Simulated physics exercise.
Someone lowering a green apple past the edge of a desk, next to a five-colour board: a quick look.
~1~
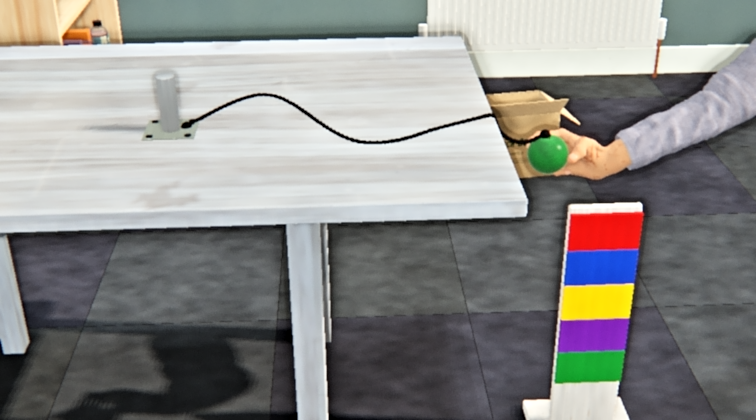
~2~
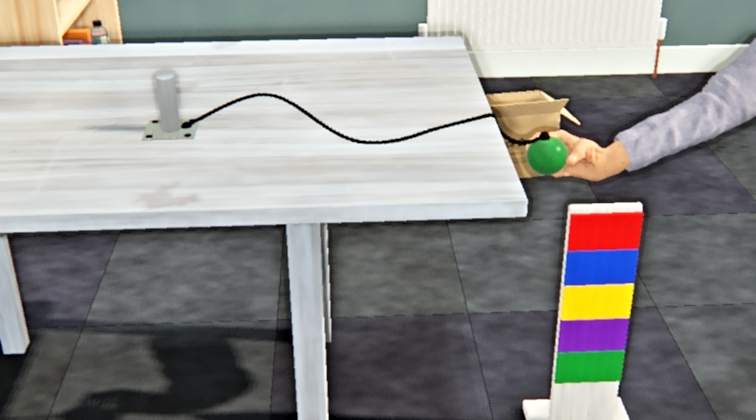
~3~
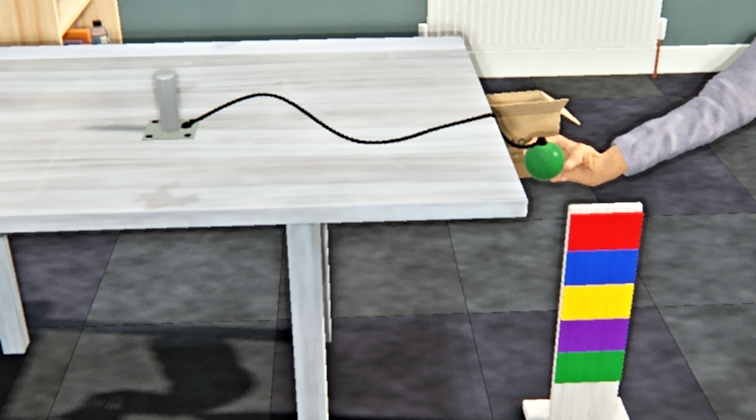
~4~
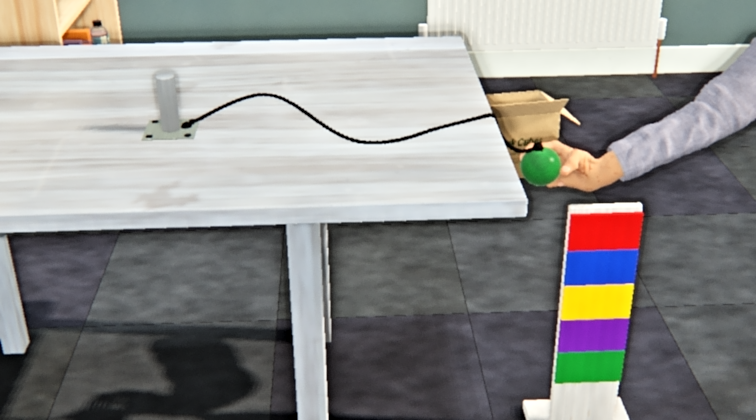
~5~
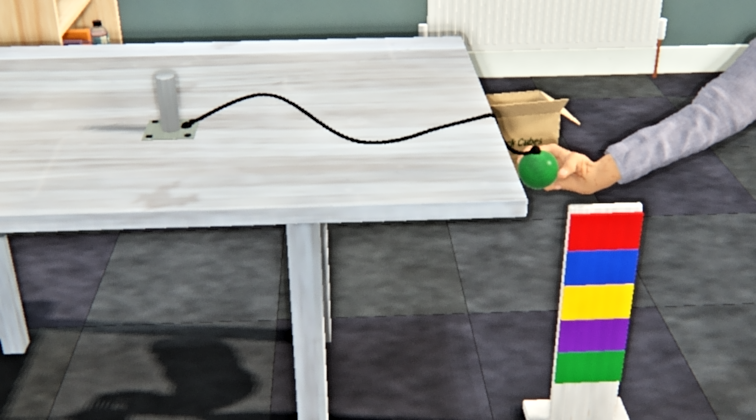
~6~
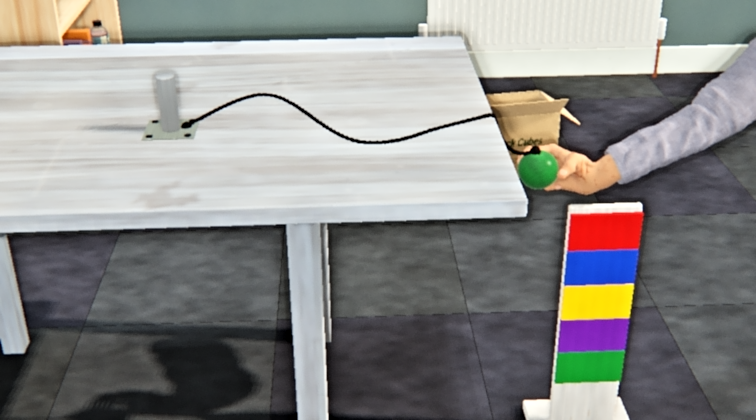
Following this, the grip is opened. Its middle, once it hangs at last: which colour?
Colour: Yellow.
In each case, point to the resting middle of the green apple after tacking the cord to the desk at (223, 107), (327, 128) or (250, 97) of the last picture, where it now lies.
Approximately at (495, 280), at (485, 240) and at (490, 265), in that order.
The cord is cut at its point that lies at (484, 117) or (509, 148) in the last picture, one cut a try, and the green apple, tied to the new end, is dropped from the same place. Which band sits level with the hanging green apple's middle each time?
Taking them in turn, you'd get red, then blue.
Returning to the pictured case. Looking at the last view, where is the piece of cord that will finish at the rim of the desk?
Look near (391, 142).
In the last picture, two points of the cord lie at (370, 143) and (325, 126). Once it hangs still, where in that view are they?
Result - first point (476, 112), second point (415, 115).
Soon after, apple near (480, 276); level with blue.
Then, apple near (506, 298); level with yellow.
At rest, apple near (491, 299); level with yellow. The cord holds its middle at yellow.
